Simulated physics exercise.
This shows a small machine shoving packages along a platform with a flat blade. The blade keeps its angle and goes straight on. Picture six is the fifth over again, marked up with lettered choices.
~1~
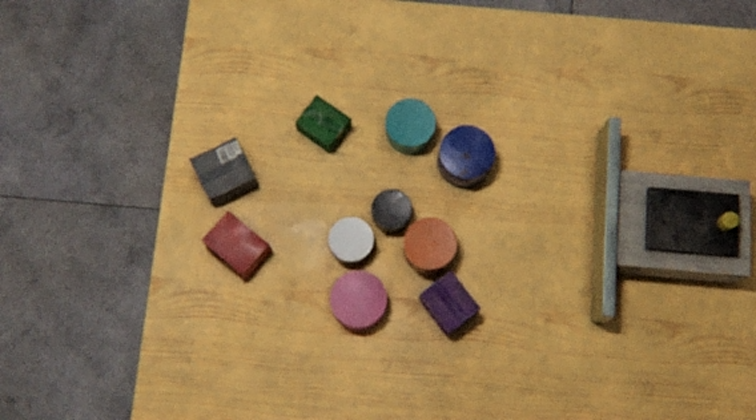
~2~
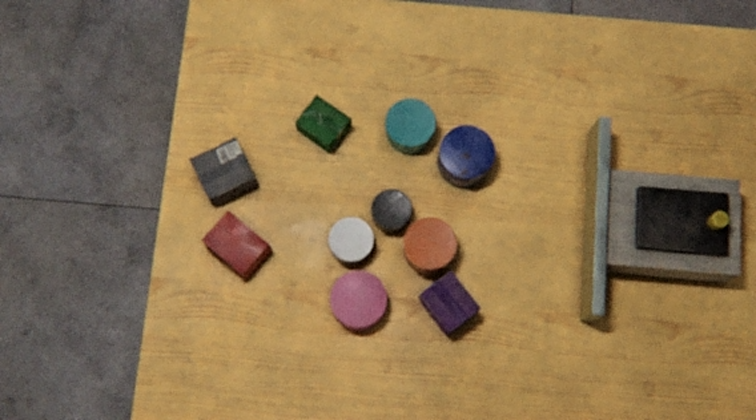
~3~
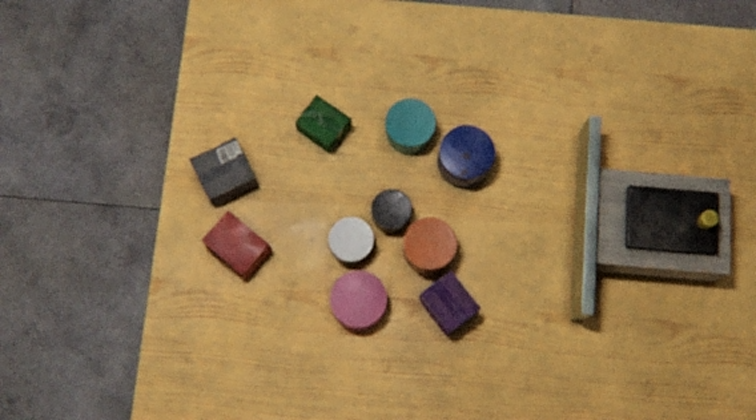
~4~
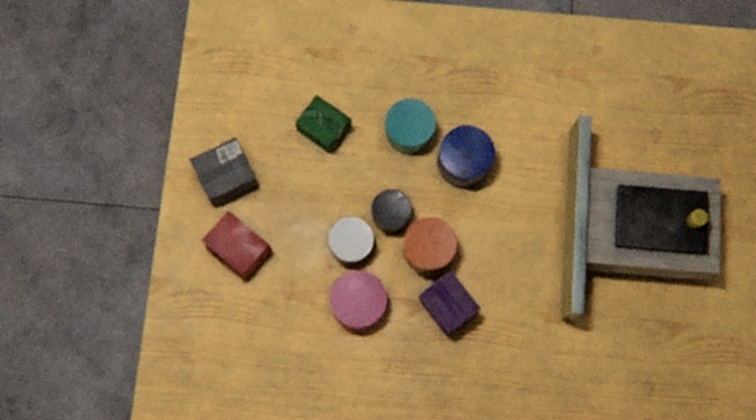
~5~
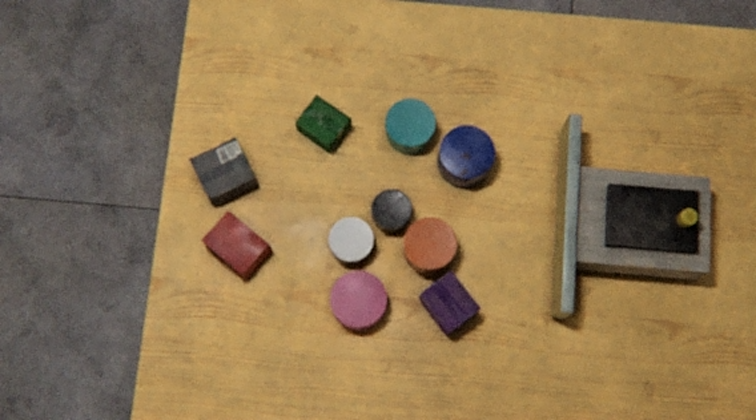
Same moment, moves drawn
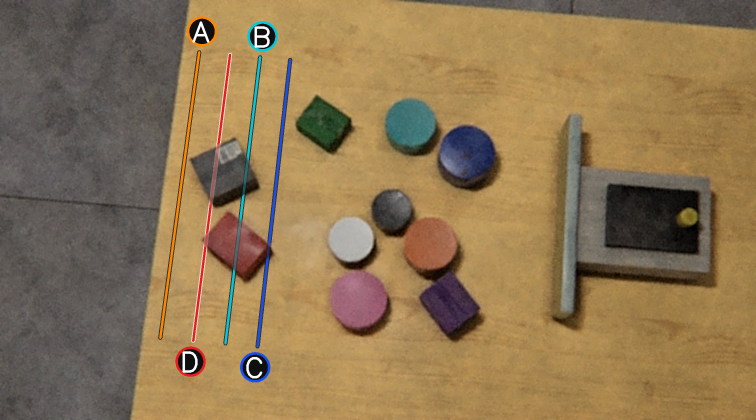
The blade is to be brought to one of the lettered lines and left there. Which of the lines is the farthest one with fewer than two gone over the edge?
Line B.
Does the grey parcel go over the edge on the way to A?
By then, yes.
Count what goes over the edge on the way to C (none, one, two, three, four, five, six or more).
The count is none.
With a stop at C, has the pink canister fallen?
No.
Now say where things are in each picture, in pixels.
Red crate (238, 245); orange pail (429, 247); turquoise pail (410, 127), in the first picture.
Robot (676, 220); grey parcel (225, 172), in the second picture.
Robot (666, 219); white pail (351, 242), in the third picture.
Robot (655, 218); green box (323, 125), in the fourth picture.
Robot (645, 217); pink canister (359, 301); red crate (238, 245); orange pail (429, 247), in the fifth picture.
On the marked copy, A at (180, 190); B at (243, 196); C at (274, 198); D at (212, 193).
Taking B. A third of the way, robot (527, 207); purple parcel (417, 309); turquoise pail (388, 119).
Two thirds of the way, robot (408, 197); red crate (226, 249); white pail (259, 223).
When it is over, robot (315, 189); grey parcel (170, 169); red crate (159, 259); none fallen.
As for the rest, A drops eight; C is within the limit but short; D drops three.
